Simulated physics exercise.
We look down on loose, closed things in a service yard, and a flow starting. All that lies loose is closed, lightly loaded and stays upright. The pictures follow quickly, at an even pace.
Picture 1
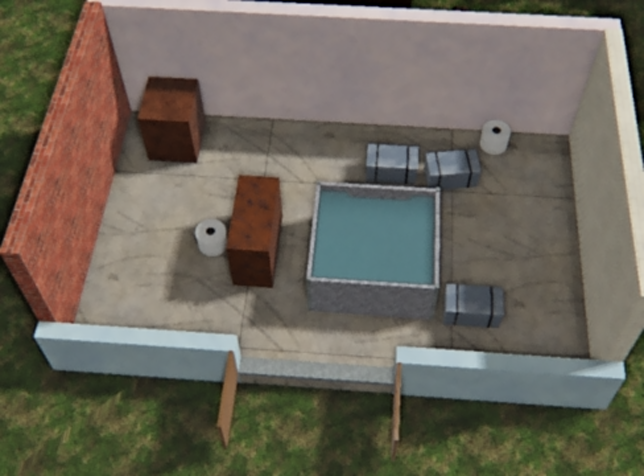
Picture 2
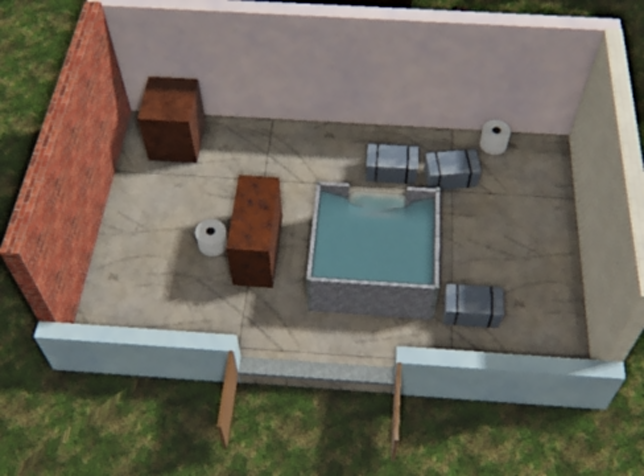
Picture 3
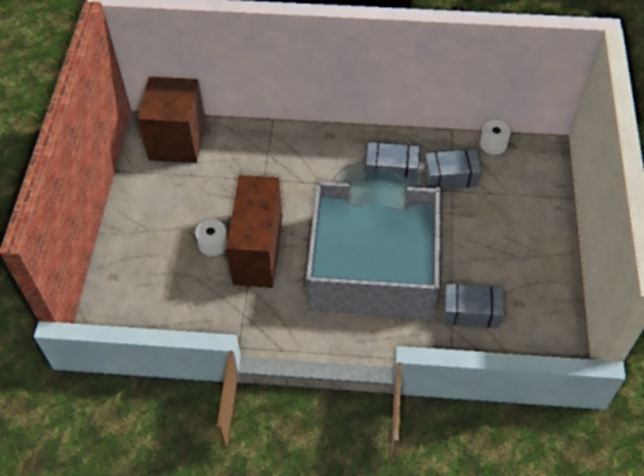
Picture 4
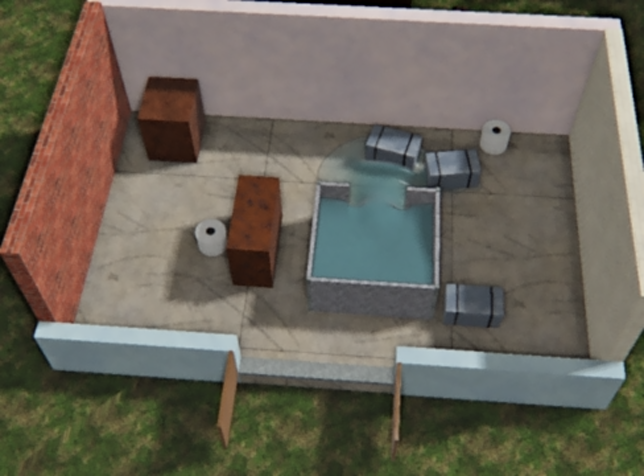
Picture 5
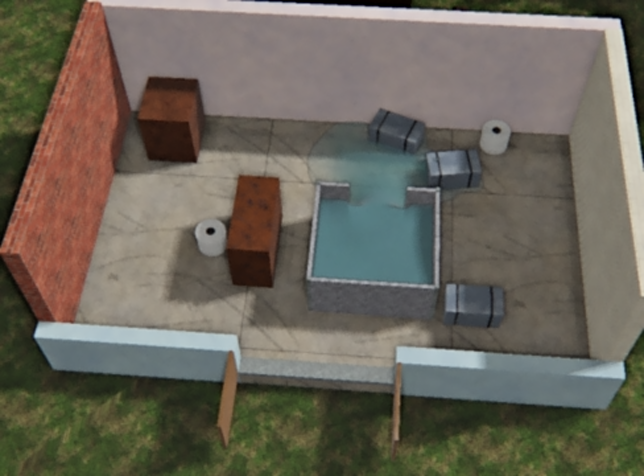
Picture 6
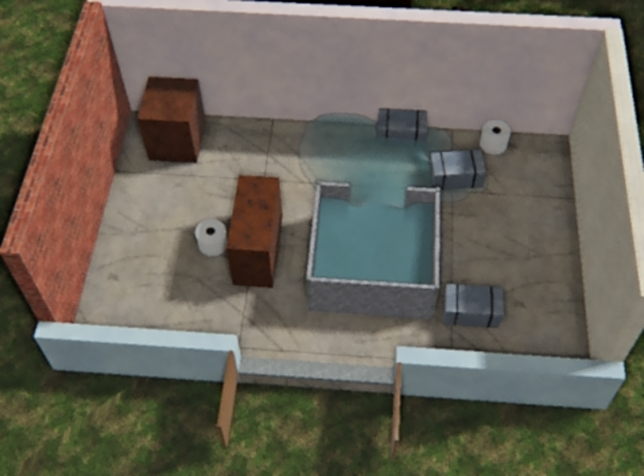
Water pours through an opening in the far side of a raised, grey-walled pool in an open-topped yard, seen from high above by a still camera. Two brown cabinets and a white cylinder stand to the left, with three grey strapped trunks and another cylinder to the right. The spreading water pushes the nearest trunk back toward the rear wall, turning it, then slightly nudges the trunk beside it.
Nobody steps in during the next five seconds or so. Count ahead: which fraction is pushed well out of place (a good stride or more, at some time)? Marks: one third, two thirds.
It is two thirds or above.
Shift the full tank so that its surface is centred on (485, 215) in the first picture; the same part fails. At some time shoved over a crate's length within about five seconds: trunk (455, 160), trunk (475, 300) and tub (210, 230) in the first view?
In that order: Moved that far, no, never so far.
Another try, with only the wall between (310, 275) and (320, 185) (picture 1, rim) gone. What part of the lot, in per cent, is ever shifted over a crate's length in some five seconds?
Near 40 in a hundred.
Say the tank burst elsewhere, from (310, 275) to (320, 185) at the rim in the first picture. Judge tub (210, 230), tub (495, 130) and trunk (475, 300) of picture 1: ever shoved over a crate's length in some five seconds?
One after the other: That far or more, moved that far, no.
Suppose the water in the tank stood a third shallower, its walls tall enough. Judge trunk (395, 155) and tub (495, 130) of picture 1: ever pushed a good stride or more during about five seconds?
In turn: Swept aside, shifted that much.
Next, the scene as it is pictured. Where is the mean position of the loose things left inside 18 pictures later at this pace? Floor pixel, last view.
Near (449, 232).
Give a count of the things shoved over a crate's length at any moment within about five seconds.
I count 4.
A moment on, 1 of 5 are well off their spots; 1 afloat.
Next, 3 of 5 are well off their spots; 1 afloat.
Later, 3 of 5 are well off their spots; 1 afloat.
In the end, 4 of 5 are well off their spots, and 4 have been at some point; 1 afloat.
